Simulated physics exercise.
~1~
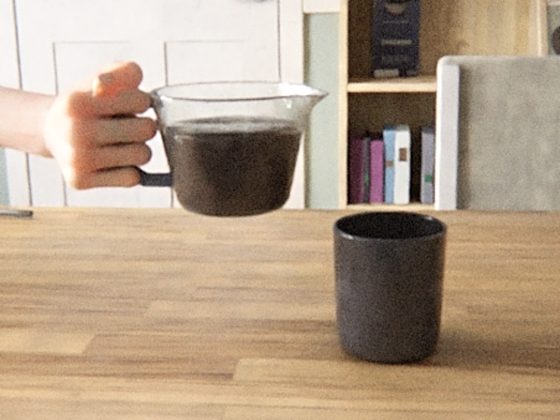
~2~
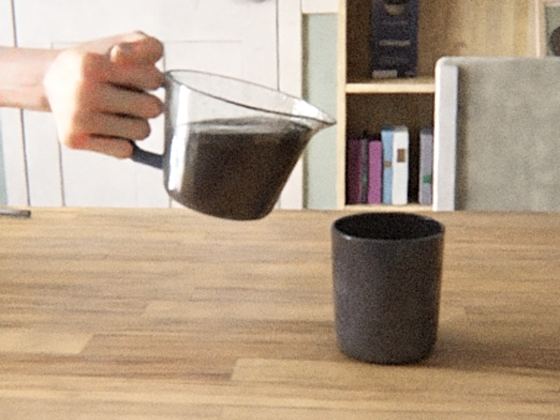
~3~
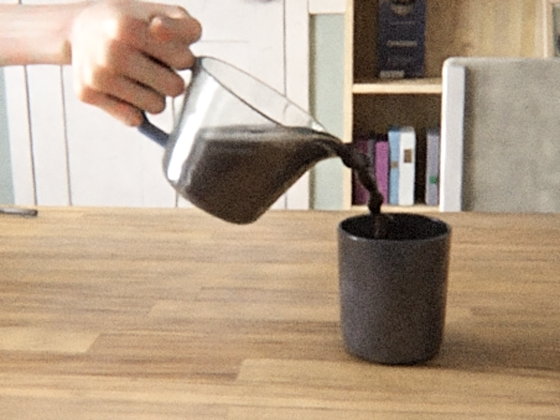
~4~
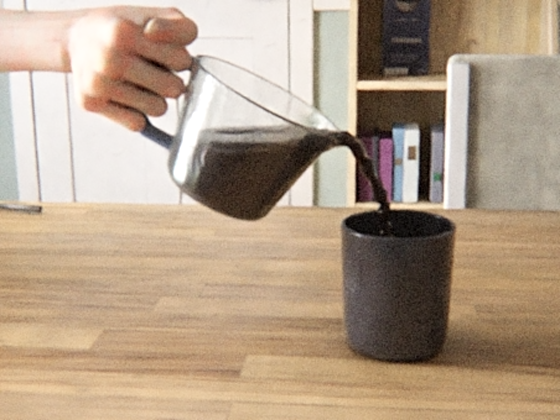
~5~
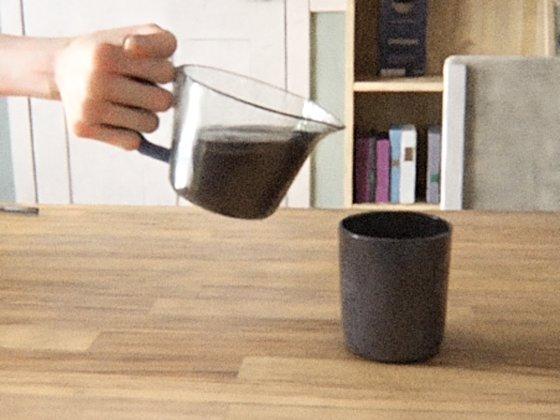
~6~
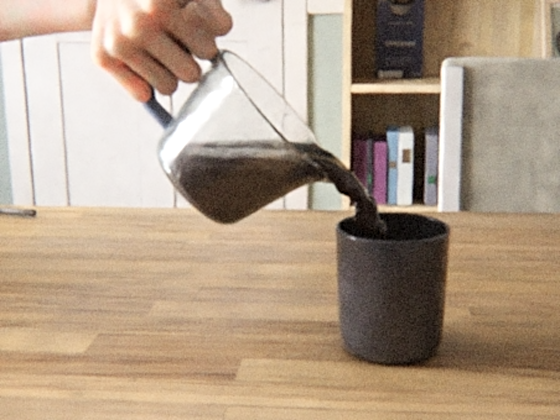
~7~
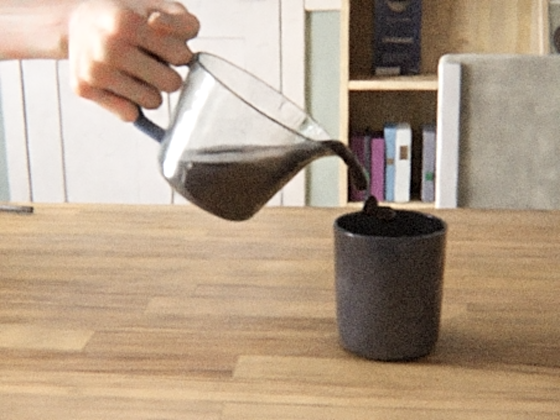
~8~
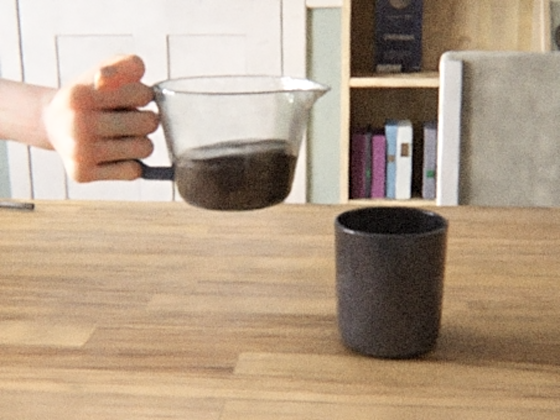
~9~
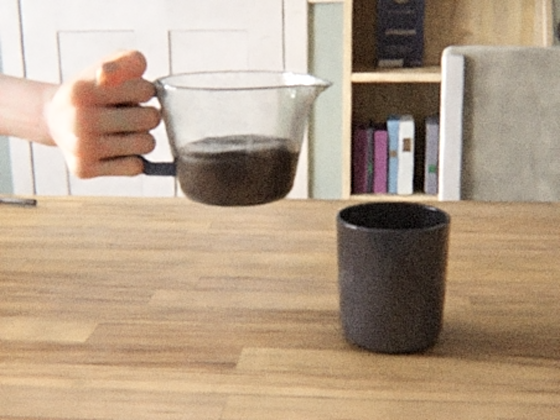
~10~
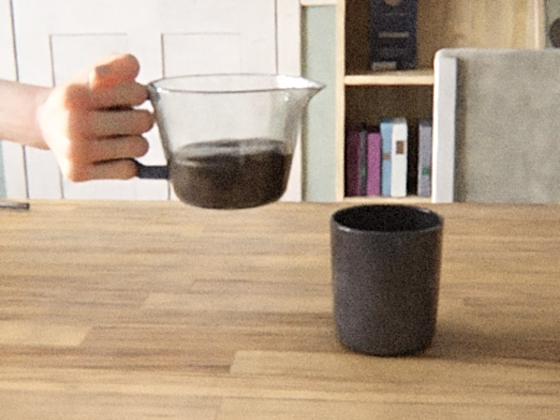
At a wooden table, a hand tipped a glass jug of dark coffee and poured some into a dark mug, eased it back, then tilted it more steeply and poured again before levelling it, leaving the jug partly full above the table.
